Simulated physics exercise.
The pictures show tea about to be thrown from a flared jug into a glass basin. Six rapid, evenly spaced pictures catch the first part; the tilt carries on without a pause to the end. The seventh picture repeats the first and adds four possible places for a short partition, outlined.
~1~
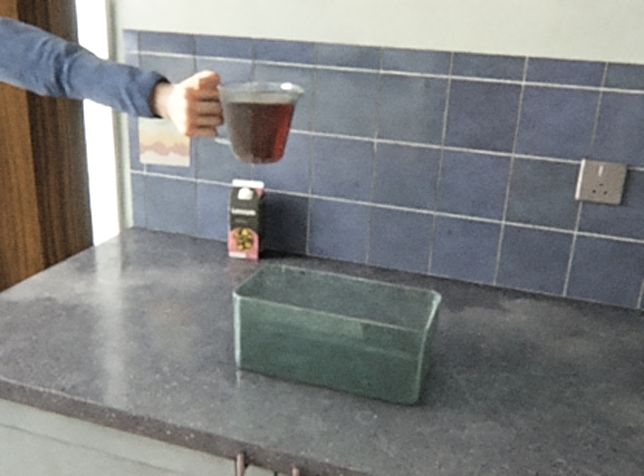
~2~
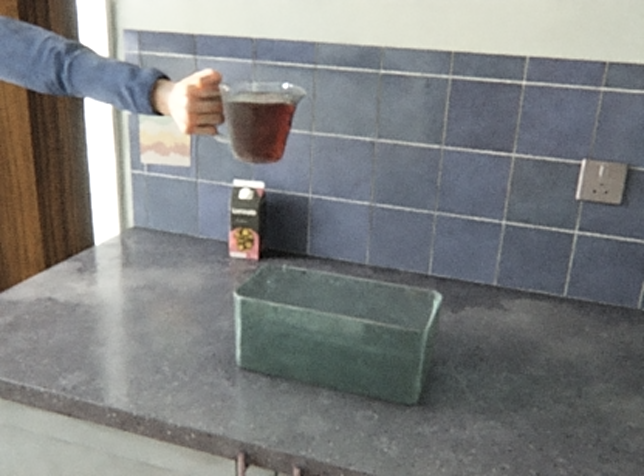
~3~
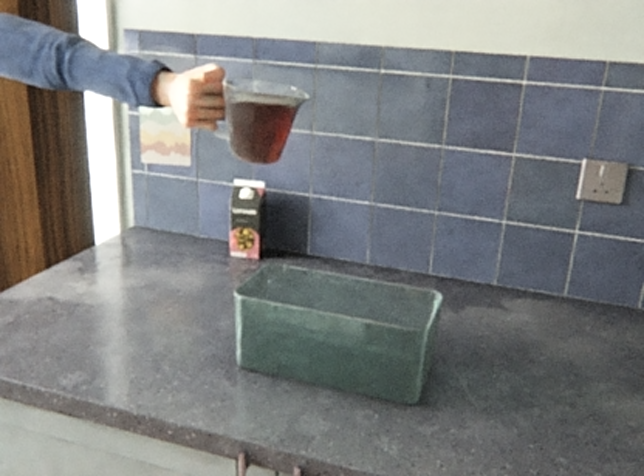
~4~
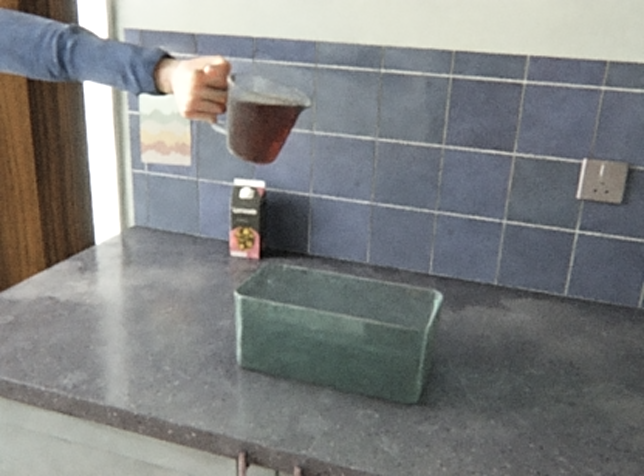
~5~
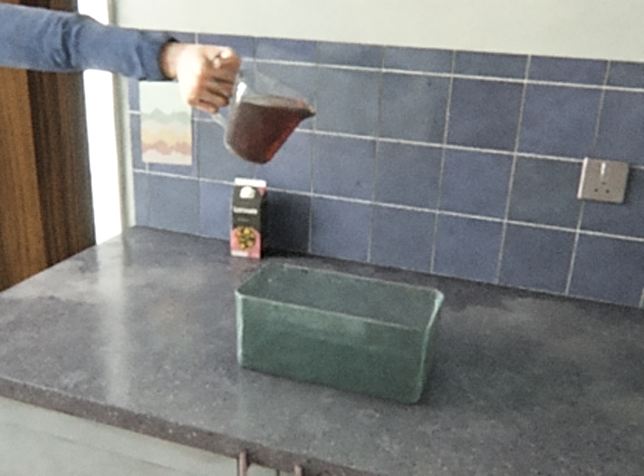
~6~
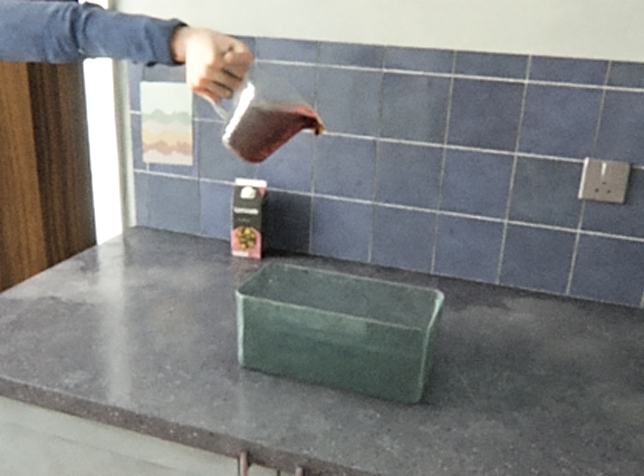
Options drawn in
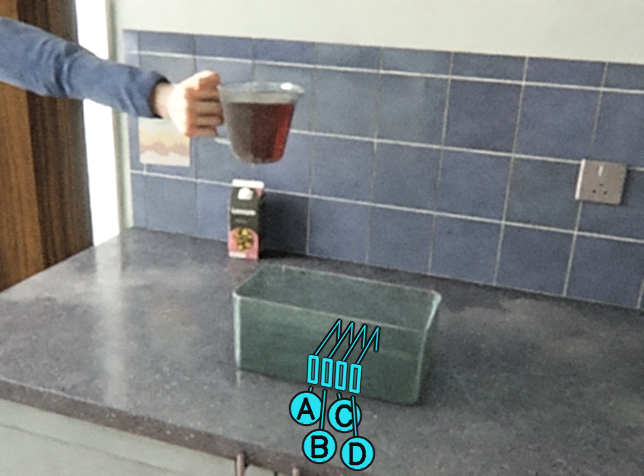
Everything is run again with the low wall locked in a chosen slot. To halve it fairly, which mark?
Use place C.
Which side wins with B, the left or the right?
The right one.
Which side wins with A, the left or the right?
The right side.
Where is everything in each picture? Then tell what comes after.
In the first picture, upright, lip at (303, 93); basin from (236, 363) to (419, 403); nothing has left yet.
In the second picture, upright, lip at (304, 94); nothing has left yet.
In the third picture, tipped about 7°, lip at (307, 98); nothing has left yet.
In the fourth picture, tipped about 14°, lip at (310, 105); nothing has left yet.
In the fifth picture, tipped about 24°, lip at (314, 115); nothing has left yet.
In the sixth picture, tipped about 36°, lip at (315, 127); tea is over the lip, down to (321, 132).
In cyan, A at (311, 387); B at (324, 390); C at (338, 393); D at (352, 396).
With A, about 8 % ends left of the wall and 89 % right of it; 3 % is lost outside.
With B, about 10 % ends left of the wall and 88 % right of it.
With C, about 53 % ends left of the wall and 45 % right of it.
With D, about 84 % ends left of the wall and 9 % right of it; 7 % is lost outside.
